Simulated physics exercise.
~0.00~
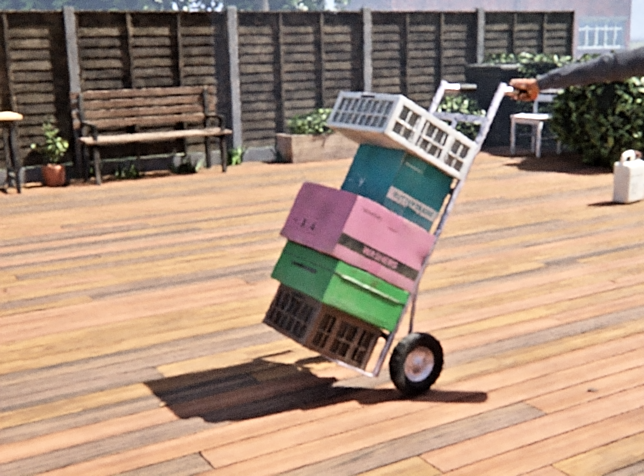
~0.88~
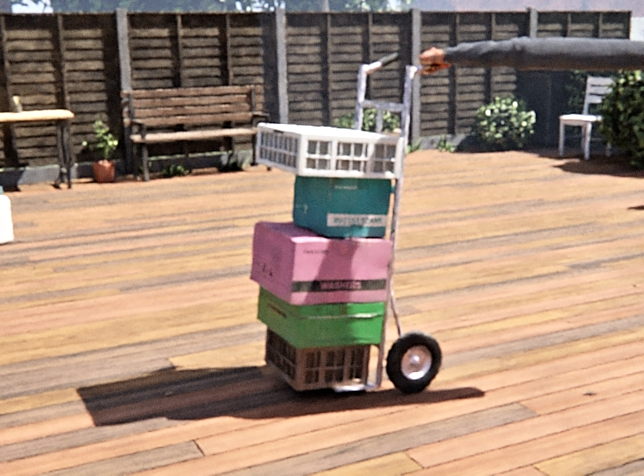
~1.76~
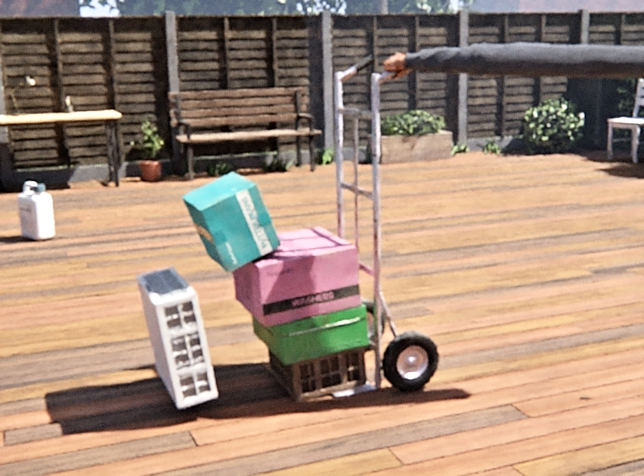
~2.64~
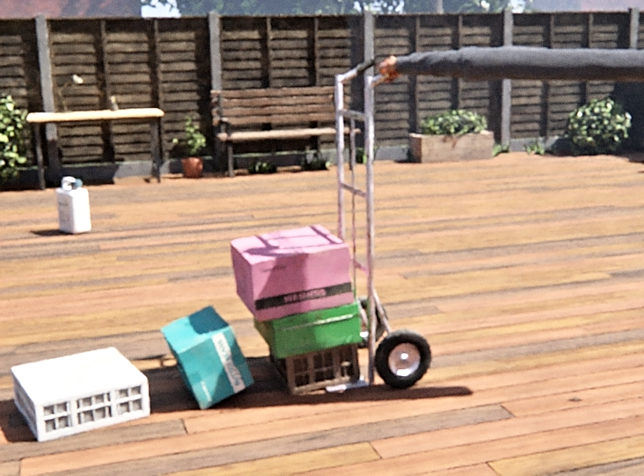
A loaded hand truck is swung upright, and its white crate and turquoise box tumble off.
